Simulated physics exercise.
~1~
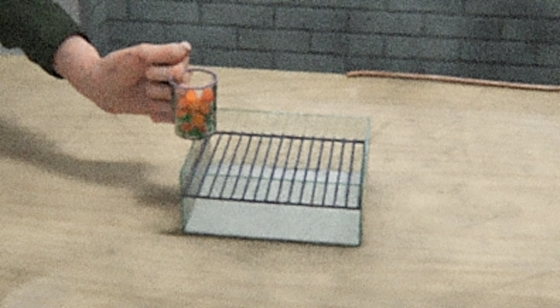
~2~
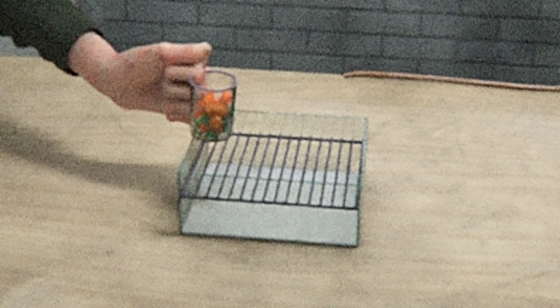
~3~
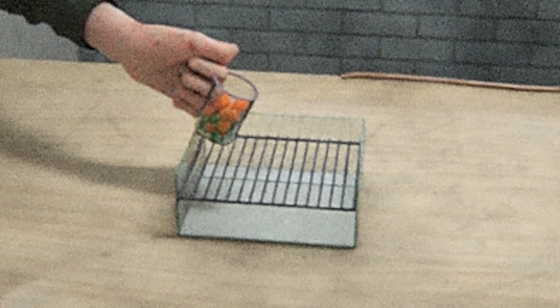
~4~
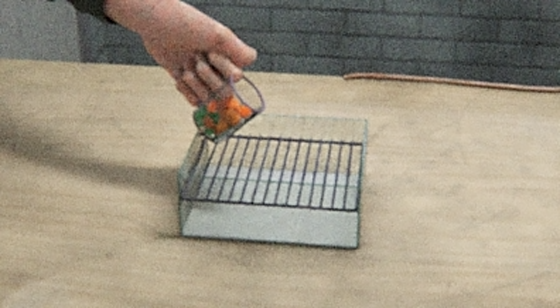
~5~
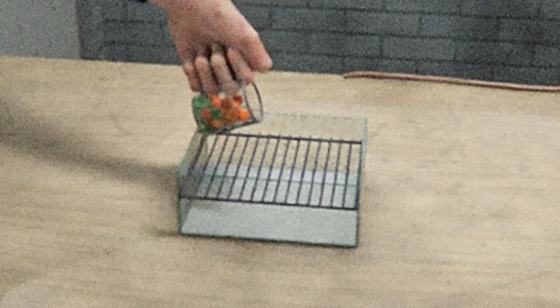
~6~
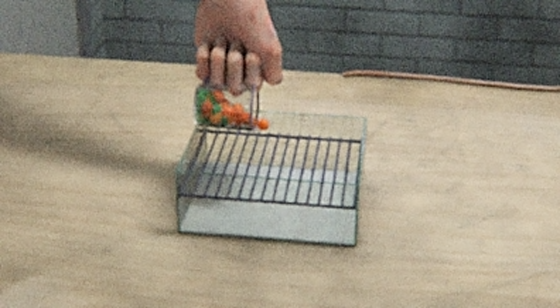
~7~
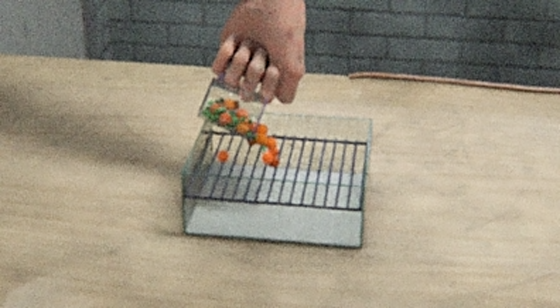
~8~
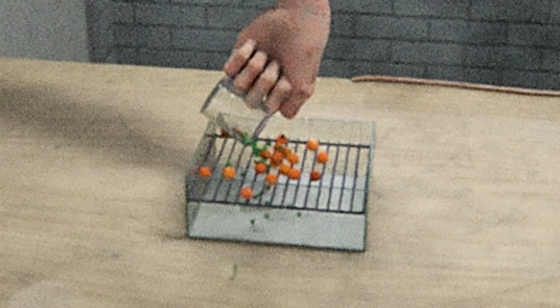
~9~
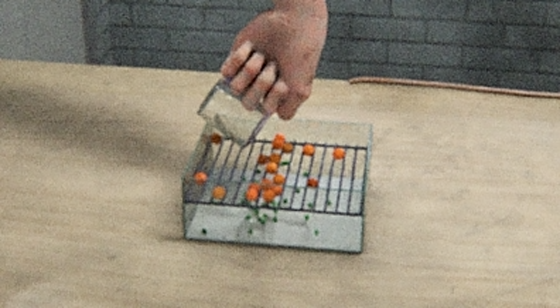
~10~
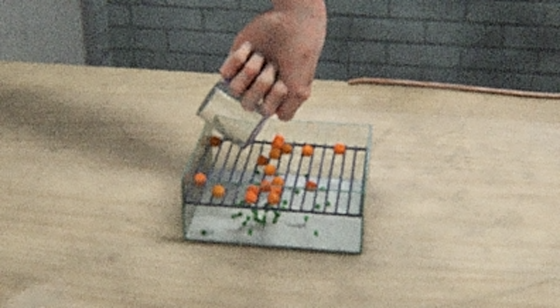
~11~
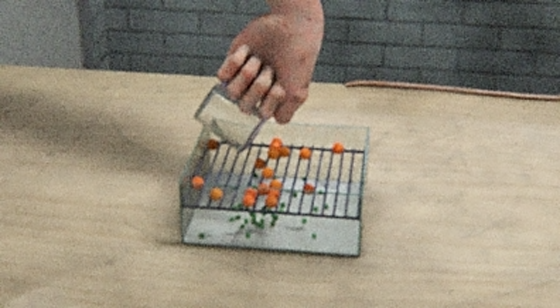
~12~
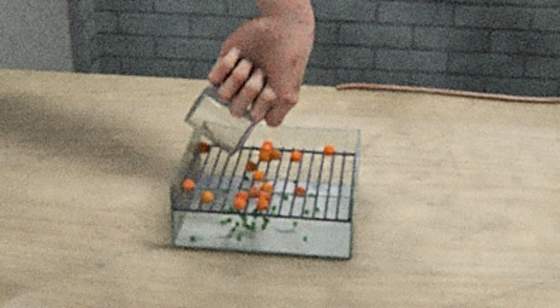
The video shows a hand tipping a small clear cup of orange and green pieces over a wire rack on a clear box, pouring them out until the cup is empty, with the orange pieces resting on the wires and nearly all the green ones dropping through.
